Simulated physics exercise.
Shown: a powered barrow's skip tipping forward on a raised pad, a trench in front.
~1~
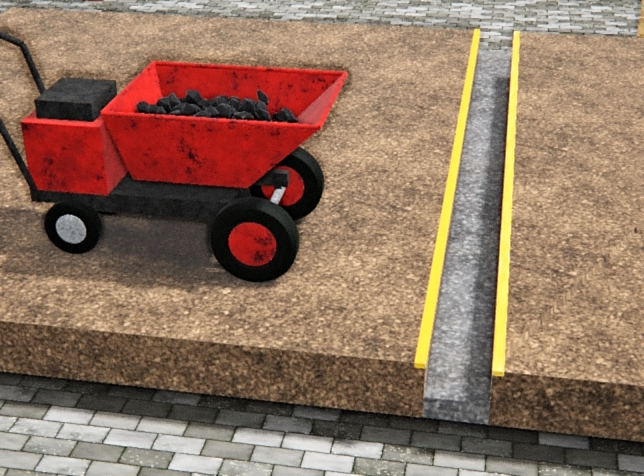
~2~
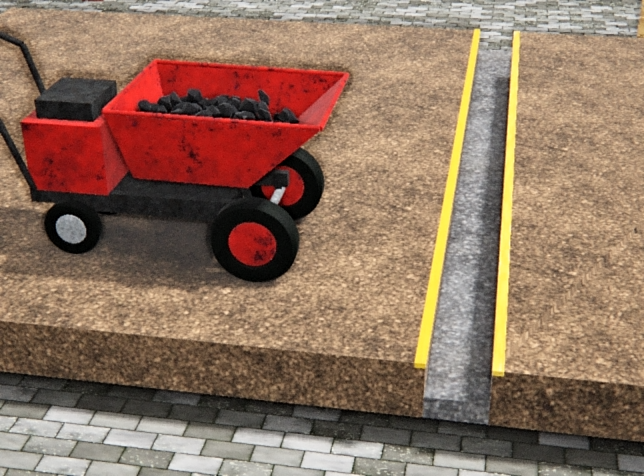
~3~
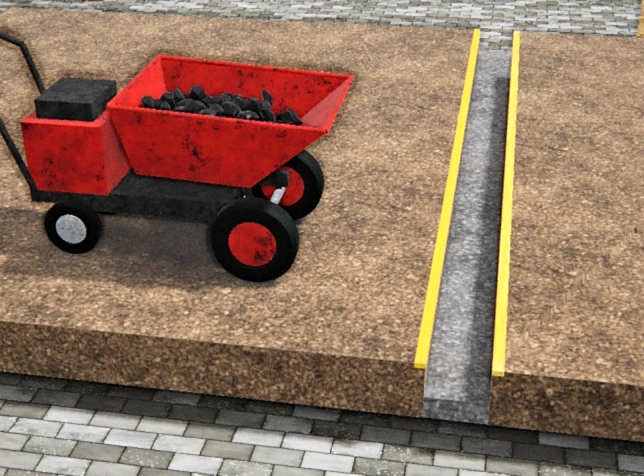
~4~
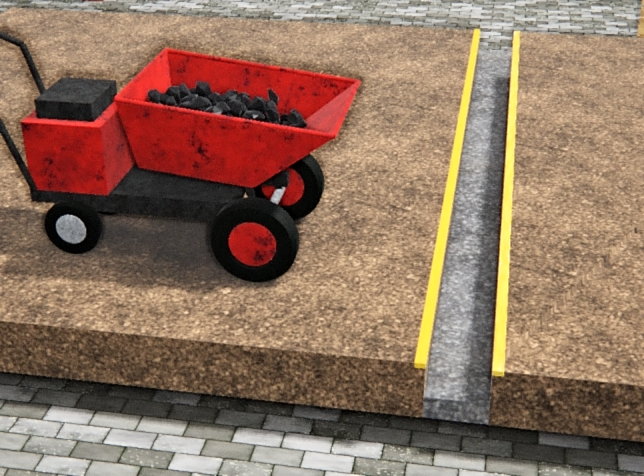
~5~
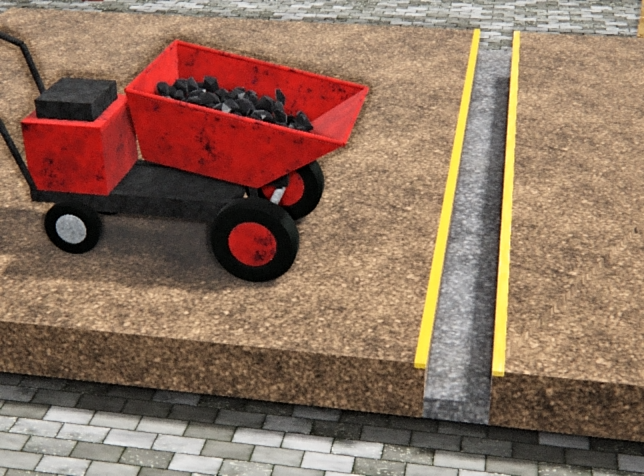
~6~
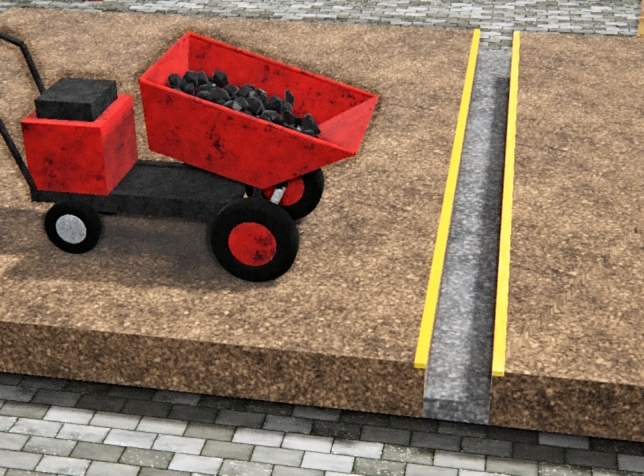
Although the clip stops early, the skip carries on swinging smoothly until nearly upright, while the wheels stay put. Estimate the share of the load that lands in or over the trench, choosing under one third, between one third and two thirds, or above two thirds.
Alright, so the trench is left with a middling share, one to two thirds.
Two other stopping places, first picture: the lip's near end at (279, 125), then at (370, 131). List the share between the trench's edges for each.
Result: 30 in a hundred, then 60 in a hundred.
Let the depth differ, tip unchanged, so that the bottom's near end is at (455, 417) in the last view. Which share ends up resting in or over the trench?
Estimated share: Approx. 50 %.
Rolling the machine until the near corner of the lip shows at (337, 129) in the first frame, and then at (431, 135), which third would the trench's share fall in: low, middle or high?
At the first place the answer is between a third and two thirds, and at the second it is below one third.
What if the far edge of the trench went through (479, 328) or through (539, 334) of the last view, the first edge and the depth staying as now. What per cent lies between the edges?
Roughly 40 % and 50 %.
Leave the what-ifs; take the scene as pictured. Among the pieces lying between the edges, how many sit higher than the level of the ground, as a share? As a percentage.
My estimate would be close to 0 per cent.
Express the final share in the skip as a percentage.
Roughly 40 per cent of the load.
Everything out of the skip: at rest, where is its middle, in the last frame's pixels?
About (464, 277).
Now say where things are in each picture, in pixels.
The first frame shows lip of the skip at (318, 128), level; top of the load at (209, 116), lumps of coal; first edge of the trench at (427, 323); far edge at (501, 330), the trench under half as wide as the skip, and about half as deep as wide.
The second frame shows lip of the skip at (320, 129), level; top of the load at (211, 115).
The third frame shows lip of the skip at (325, 132), tipped barely; top of the load at (199, 118).
The fourth frame shows lip of the skip at (333, 137), tipped a little; top of the load at (204, 115).
The fifth frame shows lip of the skip at (343, 144), tipped a little; top of the load at (192, 103).
The sixth frame shows lip of the skip at (353, 154), tipped clearly; top of the load at (202, 97); first edge of the trench at (427, 323); far edge at (501, 330).
Soon, skip tipped steeply; all in the skip.
A while on, skip tipped right over; most in the skip; a small part short of the trench; a small part in or heaped over the trench.
Towards the end, skip tipped right over; about half in the skip; a small part short of the trench; about half in or heaped over the trench; a stray few beyond it.
Finally, skip tipped right over; about a third in the skip; a small part short of the trench; about half in or heaped over the trench; a stray few beyond it.
